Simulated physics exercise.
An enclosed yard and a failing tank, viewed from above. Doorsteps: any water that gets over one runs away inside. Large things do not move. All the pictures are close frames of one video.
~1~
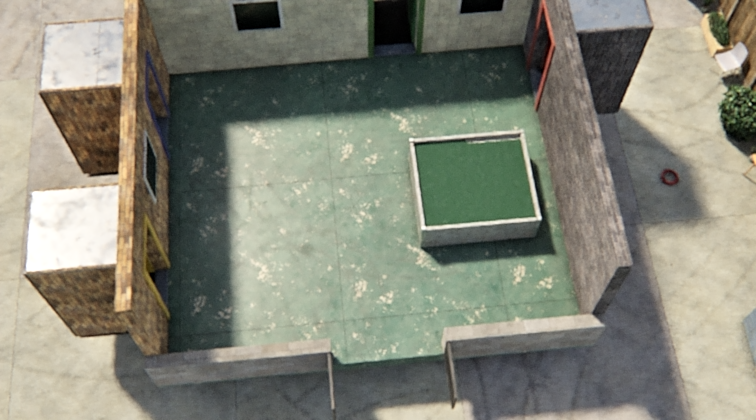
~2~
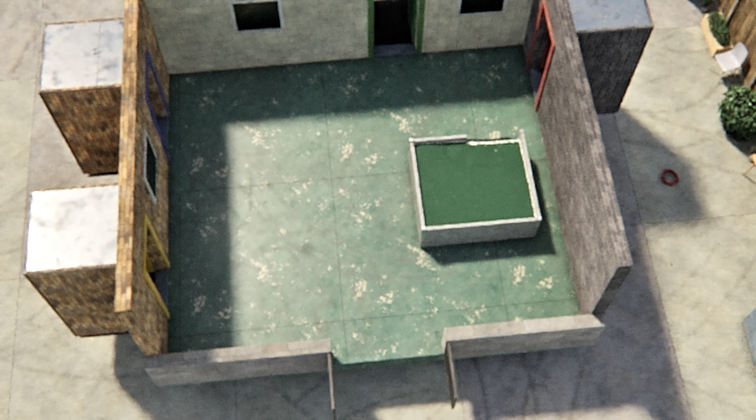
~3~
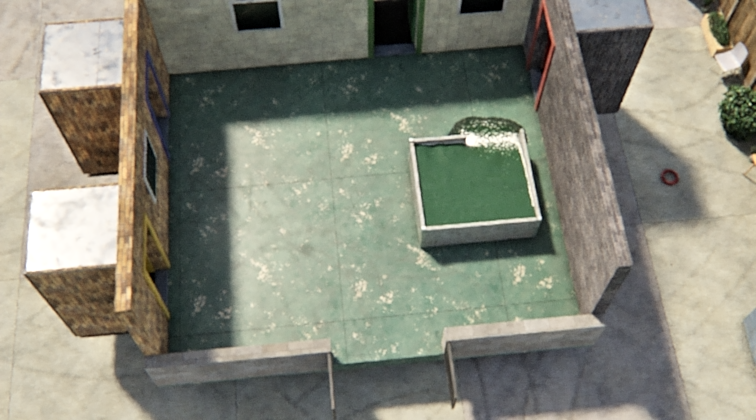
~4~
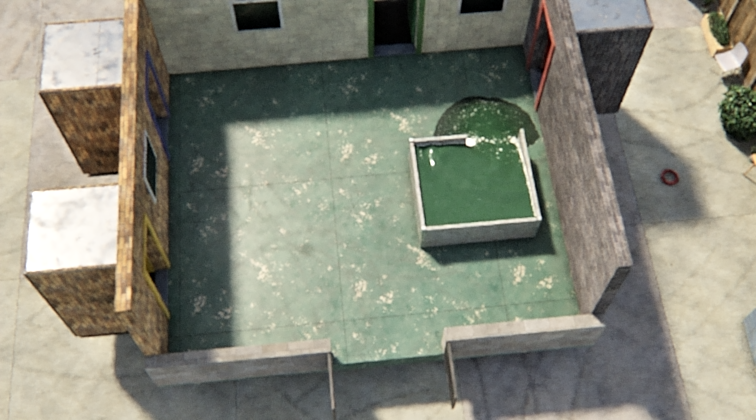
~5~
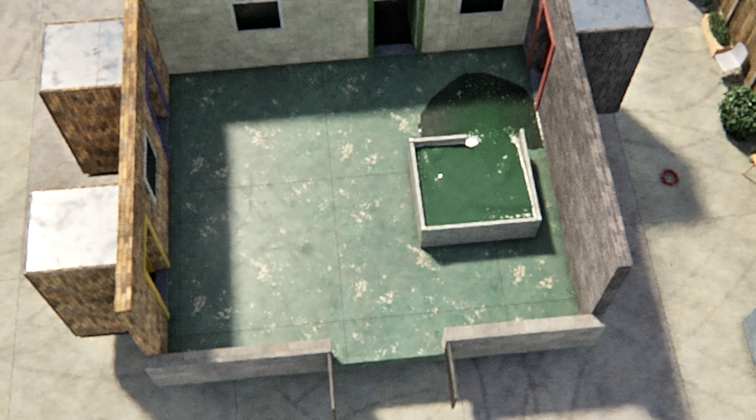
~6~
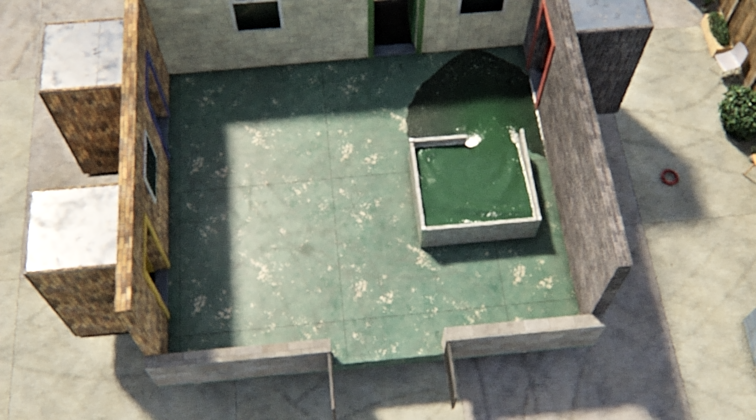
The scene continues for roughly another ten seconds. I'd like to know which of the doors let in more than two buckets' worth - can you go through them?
Sure: The green door lets in more; the blue door lets in more; the yellow door does not; the red door lets in more.
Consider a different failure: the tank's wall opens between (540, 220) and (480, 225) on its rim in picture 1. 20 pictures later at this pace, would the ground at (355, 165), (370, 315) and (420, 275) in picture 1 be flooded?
Result, in sequence: Spared by the spill, sodden, sodden.
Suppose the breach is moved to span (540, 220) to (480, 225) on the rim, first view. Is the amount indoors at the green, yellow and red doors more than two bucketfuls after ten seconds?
Here's how it turns out: The green door fails to reach the limit, the yellow door surpasses the limit, and the red door fails to reach the limit.
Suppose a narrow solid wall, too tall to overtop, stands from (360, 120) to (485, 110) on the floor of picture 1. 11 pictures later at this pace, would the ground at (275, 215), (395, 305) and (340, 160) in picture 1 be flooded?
Log, spots one to three: Spared; spared; swamped.
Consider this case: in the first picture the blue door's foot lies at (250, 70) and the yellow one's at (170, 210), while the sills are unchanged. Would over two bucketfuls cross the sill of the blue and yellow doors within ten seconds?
The blue door keeps below it; the yellow door floods.
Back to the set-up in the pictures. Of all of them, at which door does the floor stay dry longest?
Result: The yellow-painted one.
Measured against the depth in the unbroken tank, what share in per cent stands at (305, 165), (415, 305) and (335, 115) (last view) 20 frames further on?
Respectively 0, 0 and 6 per cent.
A moment on, water covers 15 % of the floor; the green door wet at the sill, nothing in, the blue door not reached, the yellow door not reached, the red door under two buckets in.
Next, water covers 15 % of the floor; the green door under two buckets in, the blue door not reached, the yellow door not reached, the red door over two buckets in.
Then, water covers 30 % of the floor; the green door over two buckets in, the blue door not reached, the yellow door not reached, the red door far over two buckets in.
Later, water covers 55 % of the floor; the green door far over two buckets in, the blue door over two buckets in, the yellow door wet at the sill, nothing in, the red door far over two buckets in.
In the end, water covers 70 % of the floor; the green door far over two buckets in, the blue door far over two buckets in, the yellow door under two buckets in, the red door far over two buckets in.
